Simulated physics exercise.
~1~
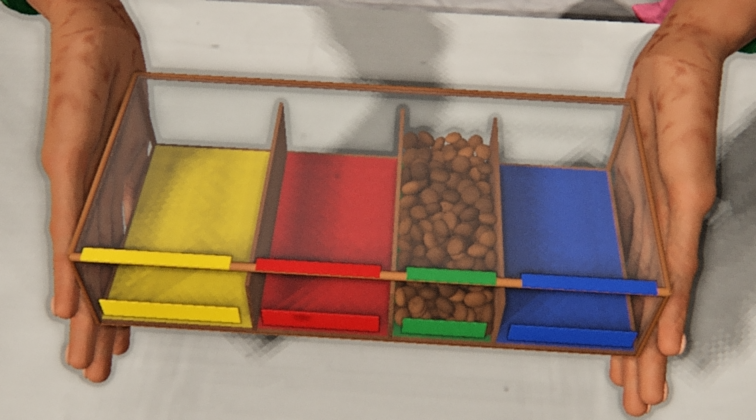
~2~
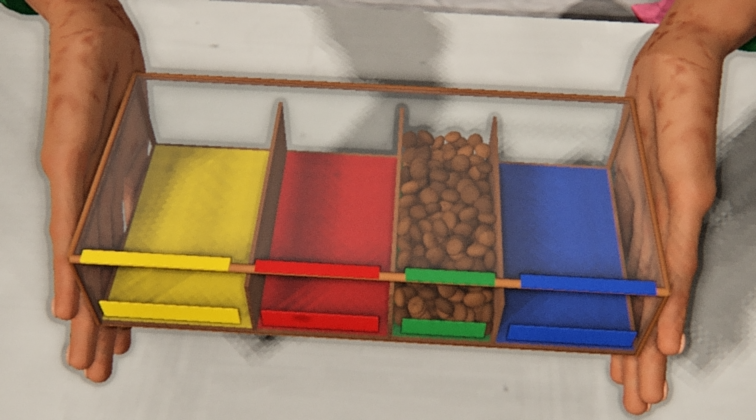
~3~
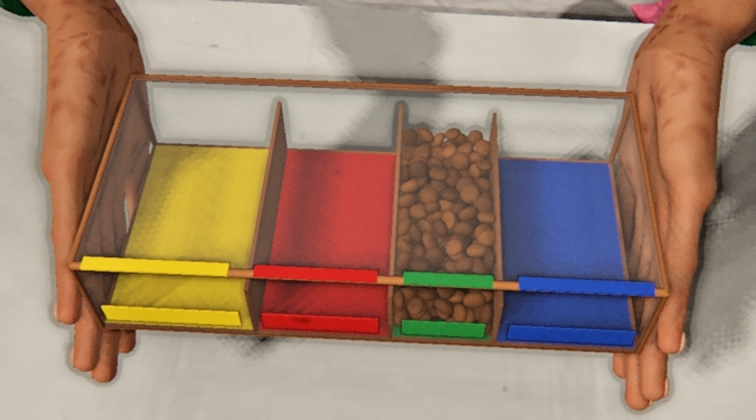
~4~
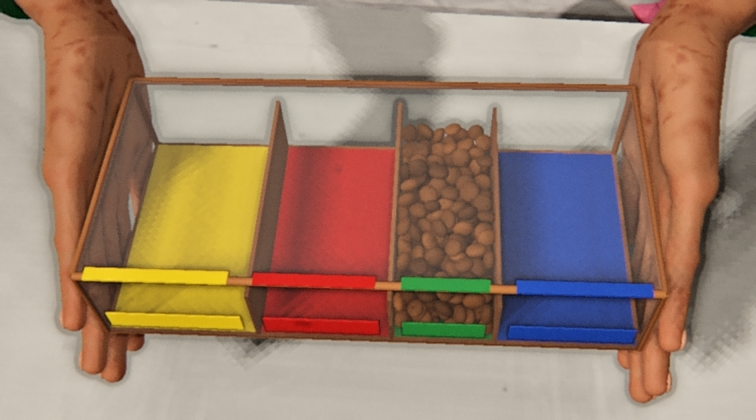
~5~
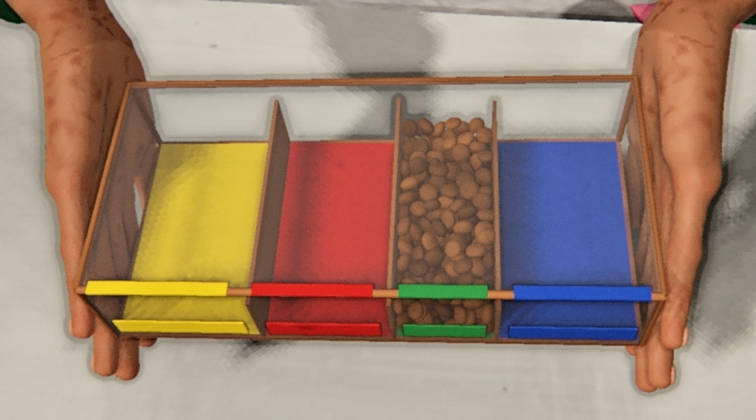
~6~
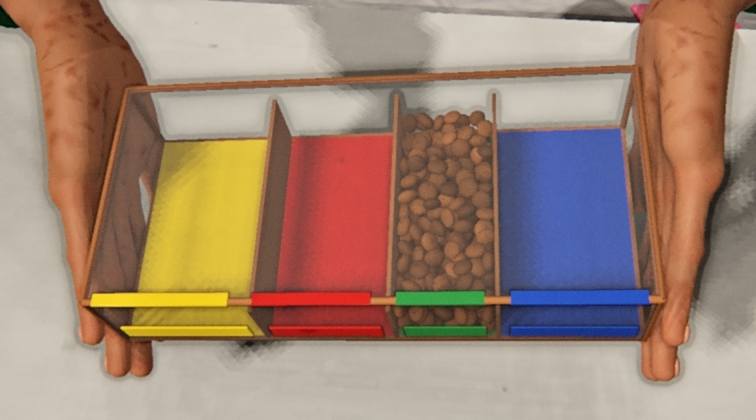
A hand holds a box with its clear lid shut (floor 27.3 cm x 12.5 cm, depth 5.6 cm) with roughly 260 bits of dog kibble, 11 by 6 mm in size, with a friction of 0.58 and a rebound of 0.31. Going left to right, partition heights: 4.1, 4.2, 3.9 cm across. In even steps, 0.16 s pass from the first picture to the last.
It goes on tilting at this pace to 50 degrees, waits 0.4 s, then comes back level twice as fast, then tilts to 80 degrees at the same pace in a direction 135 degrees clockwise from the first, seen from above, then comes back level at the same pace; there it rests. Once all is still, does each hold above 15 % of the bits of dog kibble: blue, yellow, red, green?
Note: Blue = falls short, yellow = falls short, red = falls short, green = exceeds.
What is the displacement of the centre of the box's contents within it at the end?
Roughly 2.5 cm.
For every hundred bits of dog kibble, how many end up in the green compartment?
I'd put it at about 95 percent.
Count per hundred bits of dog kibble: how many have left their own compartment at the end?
Roughly 5 percent ends away from where it started.
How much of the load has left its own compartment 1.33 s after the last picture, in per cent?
Roughly 0 %.
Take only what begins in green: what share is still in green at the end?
Roughly 90 percent.
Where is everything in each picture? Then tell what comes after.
The first picture shows box at (367, 281); tilt 0 degrees; green 100 %.
The second picture shows box at (366, 282); tilt 1 degrees.
The third picture shows box at (365, 286); tilt 3 degrees.
The fourth picture shows box at (363, 291); tilt 6 degrees; low side front left.
The fifth picture shows box at (362, 298); tilt 11 degrees; low side front left.
The sixth picture shows box at (360, 305); tilt 15 degrees; low side front left; green 100 %.
Then, 0.73 s after the last picture, tilt 48 degrees; green 100 %; middle of all pieces near (445, 213).
Then, 1.33 s after the last picture, tilt 44 degrees; green 100 %; middle of all pieces near (444, 224).
Then, 1.89 s after the last picture, tilt 49 degrees; red 5 %, green 95 %; middle of all pieces near (440, 207).
Then, 2.43 s after the last picture, tilt 0 degrees; red 5 %, green 95 %; middle of all pieces near (438, 184).
In the end, blue 0 %, yellow 0 %, red 5 %, green 95 %.
